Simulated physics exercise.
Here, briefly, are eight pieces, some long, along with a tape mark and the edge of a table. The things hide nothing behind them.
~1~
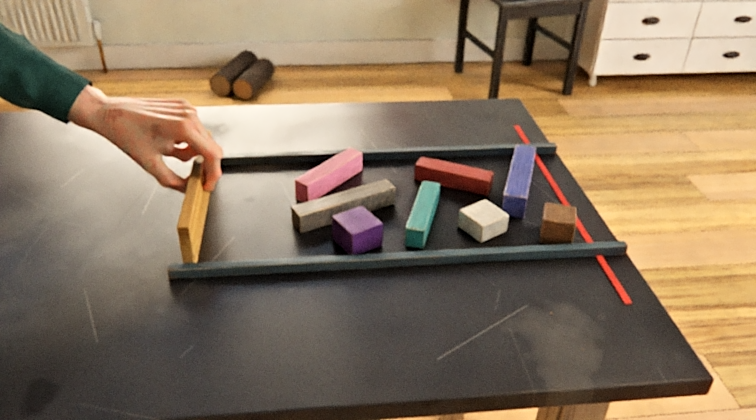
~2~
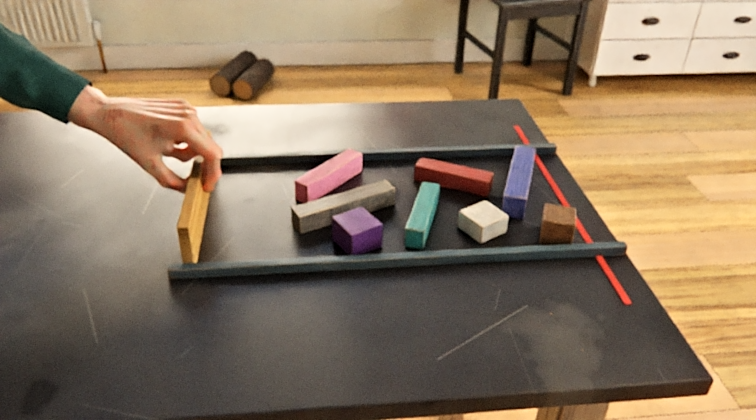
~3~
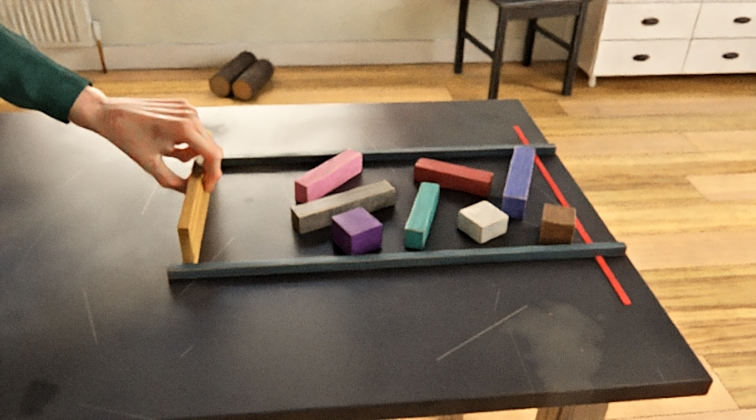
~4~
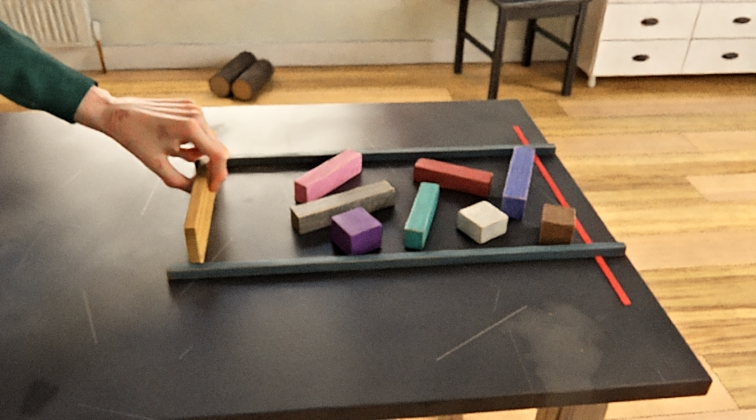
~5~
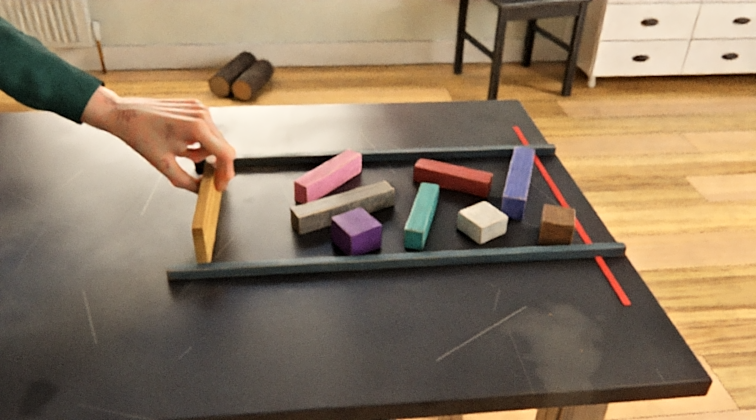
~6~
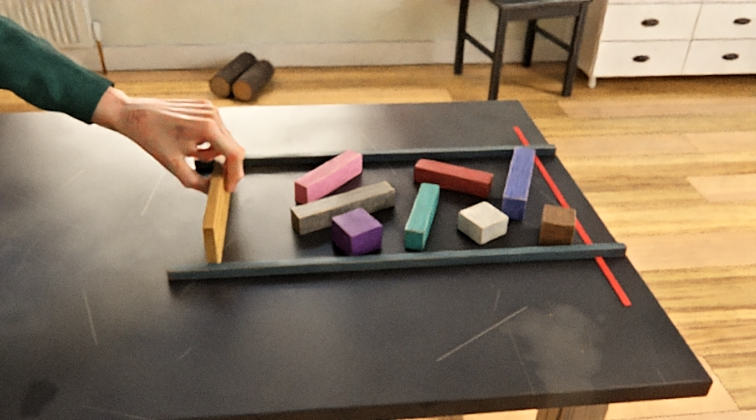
A hand in a green sleeve holds an upright yellow-brown board at the left of a dark tabletop, seen from above at an angle in a wood-floored room. Between two dark rails lie pink, grey, red, turquoise and blue bars and purple, white and brown blocks, with red tape at right. The hand slides the board slightly rightward, touching no pieces, while the camera stays still.
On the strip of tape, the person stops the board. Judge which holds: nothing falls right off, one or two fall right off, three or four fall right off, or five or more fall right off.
The table loses at least five pieces.
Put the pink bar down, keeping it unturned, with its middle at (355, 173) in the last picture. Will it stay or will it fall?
It stays put.
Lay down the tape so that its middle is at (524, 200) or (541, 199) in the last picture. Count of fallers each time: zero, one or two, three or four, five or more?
Going one tape after another, I'd say one to two for the first and three to four for the second.
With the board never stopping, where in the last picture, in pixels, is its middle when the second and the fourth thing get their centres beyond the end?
I'd say close to (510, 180), and after that close to (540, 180).
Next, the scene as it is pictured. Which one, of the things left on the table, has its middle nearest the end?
The one out in front is the grey bar.
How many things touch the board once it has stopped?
It ends up touching 2.
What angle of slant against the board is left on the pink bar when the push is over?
Out of line by around 0°.
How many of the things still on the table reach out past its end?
2 overhanging.
Early on, none off yet; brown block at rest near (557, 227); blue bar at rest near (519, 181); white block at rest near (483, 223).
A while later, none off yet; brown block travelled a little near (576, 226); blue bar travelled a little near (536, 183); white block travelled about its own width near (540, 226).
Finally, the number that fall off is five or more; lost, turquoise bar, red bar, white block, blue bar and brown block.
